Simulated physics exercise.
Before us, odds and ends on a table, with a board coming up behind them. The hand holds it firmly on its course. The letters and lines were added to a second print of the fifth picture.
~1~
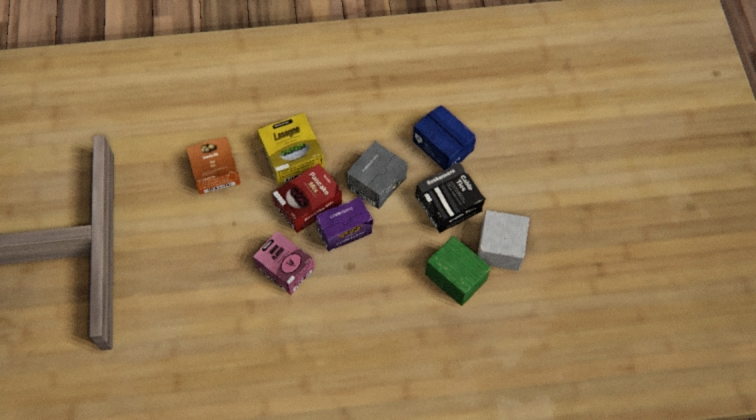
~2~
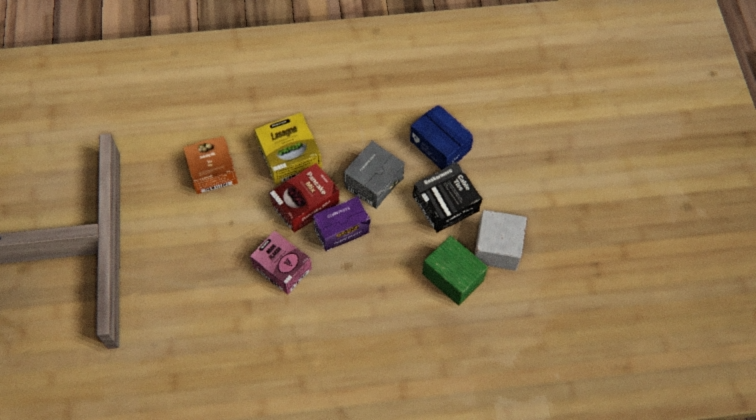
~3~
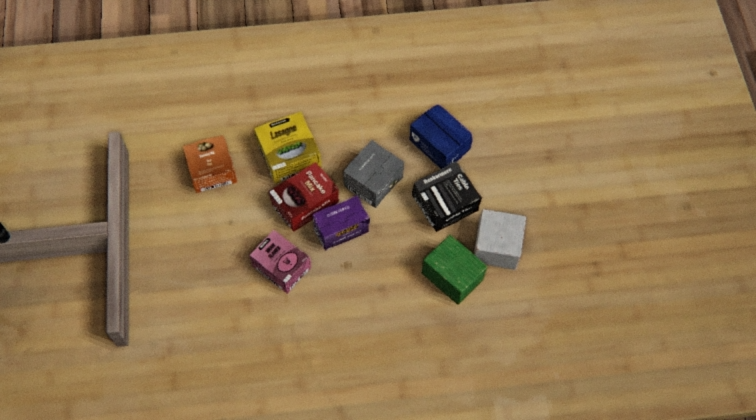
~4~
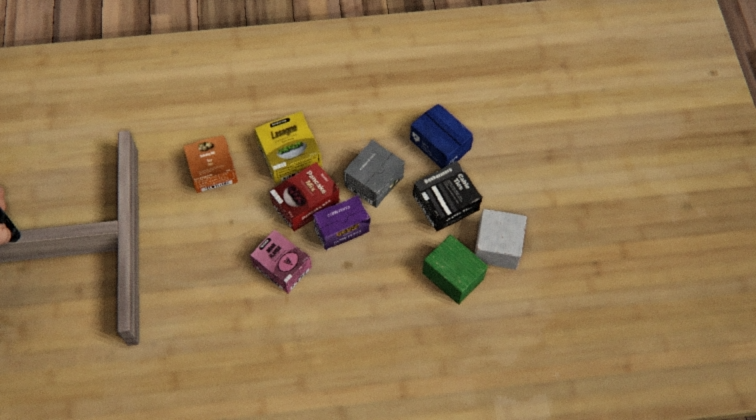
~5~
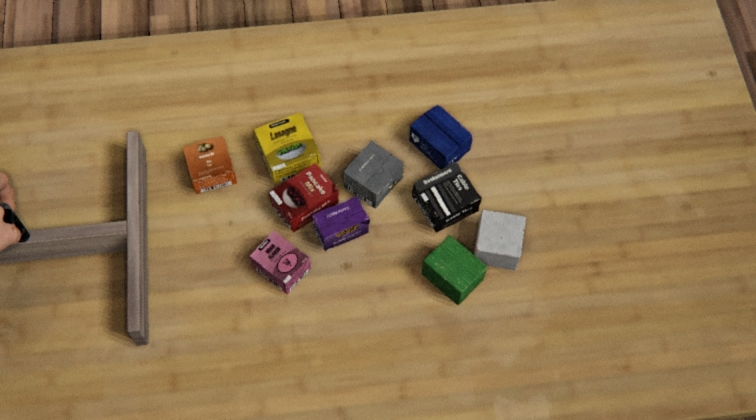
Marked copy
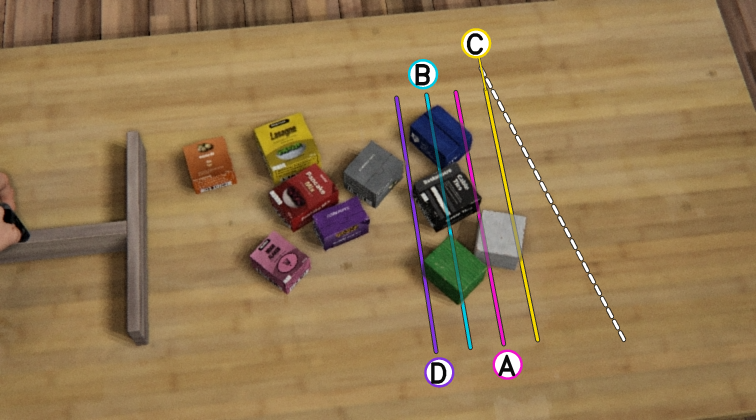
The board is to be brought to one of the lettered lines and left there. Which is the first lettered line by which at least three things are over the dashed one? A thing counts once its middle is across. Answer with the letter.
It must go as far as A.
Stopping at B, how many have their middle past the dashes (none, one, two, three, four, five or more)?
One.
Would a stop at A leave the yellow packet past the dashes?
Yes.
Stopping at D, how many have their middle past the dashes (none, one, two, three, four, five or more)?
It has one across.
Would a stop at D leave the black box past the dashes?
No.
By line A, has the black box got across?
By then, yes.
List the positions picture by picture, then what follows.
Orange box (213, 166); white block (502, 240); blue box (445, 138), in the first picture.
Board (104, 229); green block (454, 270), in the second picture.
Board (113, 227); red box (304, 197), in the third picture.
Board (124, 226); black box (447, 196), in the fourth picture.
Board (133, 226); pink packet (281, 262); orange box (209, 165); white block (499, 240), in the fifth picture.
On the marked copy, A at (478, 210); B at (447, 213); C at (510, 206); D at (415, 216); the dashed line at (546, 193).
Following A. Soon after the start, board (259, 213); white block (499, 240); blue box (441, 138); none across.
Later, board (383, 200); blue box (496, 127); black box (482, 196); none across.
In the end, board (477, 191); blue box (569, 106); black box (569, 186); five across.
As for the rest, B gets only one across; C gets five across, but is farther than needed; D gets only one across.
